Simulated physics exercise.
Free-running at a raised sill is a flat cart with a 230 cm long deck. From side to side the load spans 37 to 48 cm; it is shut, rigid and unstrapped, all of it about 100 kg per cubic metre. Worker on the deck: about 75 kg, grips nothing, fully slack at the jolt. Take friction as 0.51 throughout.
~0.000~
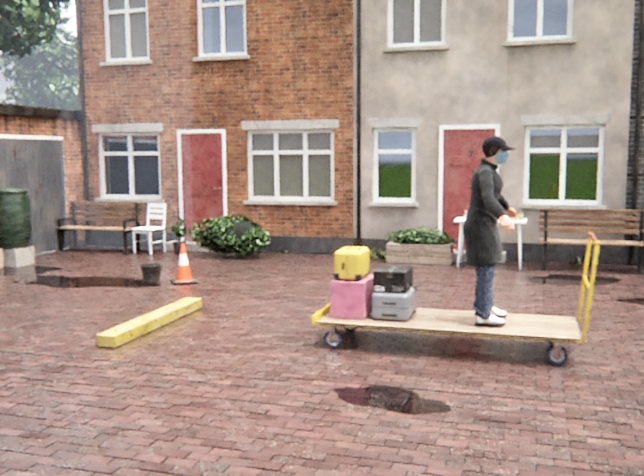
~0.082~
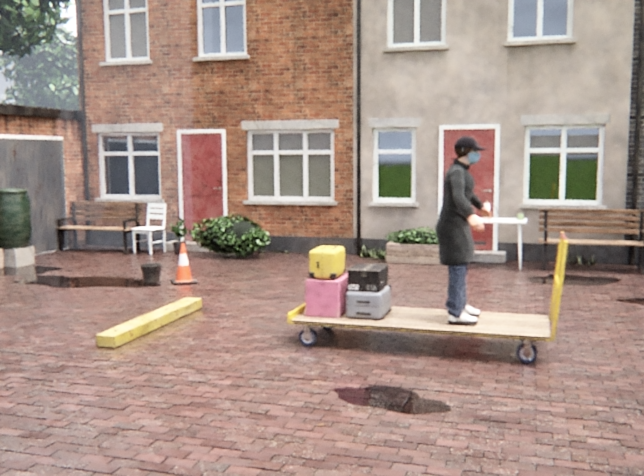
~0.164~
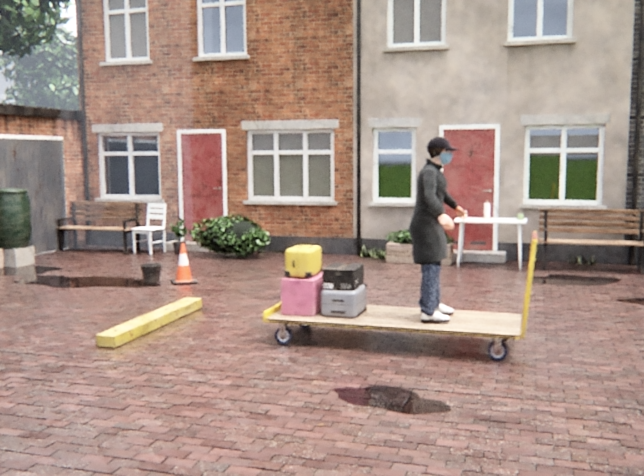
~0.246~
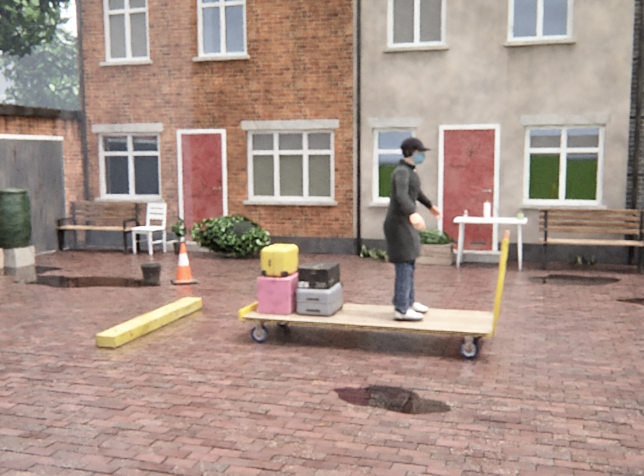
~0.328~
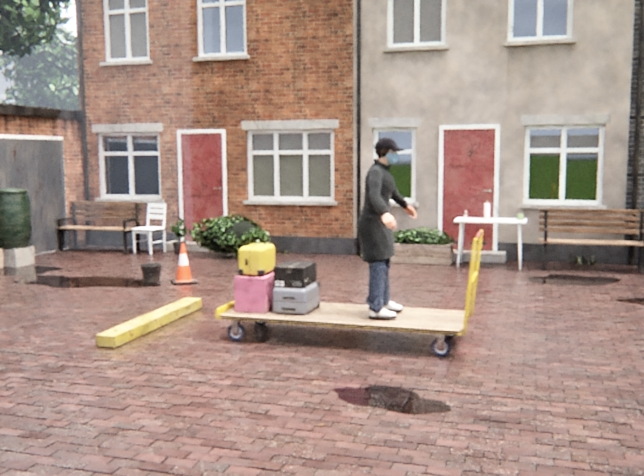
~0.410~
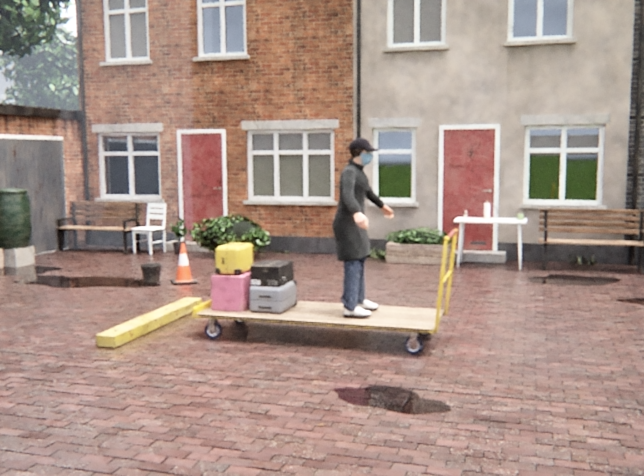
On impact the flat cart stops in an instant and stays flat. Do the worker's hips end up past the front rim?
It is no longer carried.
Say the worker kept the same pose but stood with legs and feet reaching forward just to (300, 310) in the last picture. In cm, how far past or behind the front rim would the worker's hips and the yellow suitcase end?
You'd find the hips 210 cm past and the yellow one 210 cm past the front rim.
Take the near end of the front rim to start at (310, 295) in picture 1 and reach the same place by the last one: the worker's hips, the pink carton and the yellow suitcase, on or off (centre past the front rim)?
Hips - kept, pink - dropped, yellow - dropped.
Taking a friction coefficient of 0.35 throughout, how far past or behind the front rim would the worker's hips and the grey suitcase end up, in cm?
Result: Hips 30 beyond the rim; grey item 40 short of it.
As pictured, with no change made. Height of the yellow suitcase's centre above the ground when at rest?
Roughly 15 centimetres.
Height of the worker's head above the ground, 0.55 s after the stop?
90 cm above it.
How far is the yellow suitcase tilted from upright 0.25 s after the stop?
Tilt from vertical: Around 70°.
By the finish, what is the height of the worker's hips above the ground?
Around 25 centimetres high.
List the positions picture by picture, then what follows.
Hips (481, 227), grey suitcase (394, 303), rim corner (314, 321); 186 cm still to roll, in the first picture.
Hips (453, 226), grey suitcase (369, 301), rim corner (289, 320); 162 cm still to roll, in the second picture.
Hips (427, 225), grey suitcase (344, 300), rim corner (265, 318); 138 cm still to roll, in the third picture.
Hips (400, 225), grey suitcase (320, 298), rim corner (241, 316); 113 cm still to roll, in the fourth picture.
Hips (375, 224), grey suitcase (297, 297), rim corner (217, 315); 89 cm still to roll, in the fifth picture.
Hips (350, 223), grey suitcase (273, 296), rim corner (194, 313); 64 cm still to roll. Speed about 3.0 m/s, in the sixth picture.
The wheels strike at 0.63 s.
After 1.18 s the worker's hips are 40 cm behind the rim, near (189, 267) in the last picture's view.
After 1.63 s the worker's hips are 4 cm past the rim, near (151, 283) in the last picture's view.
At rest, 4.6 s, past the rim, black carton, yellow suitcase, pink carton and the worker's hips; behind it, grey suitcase.
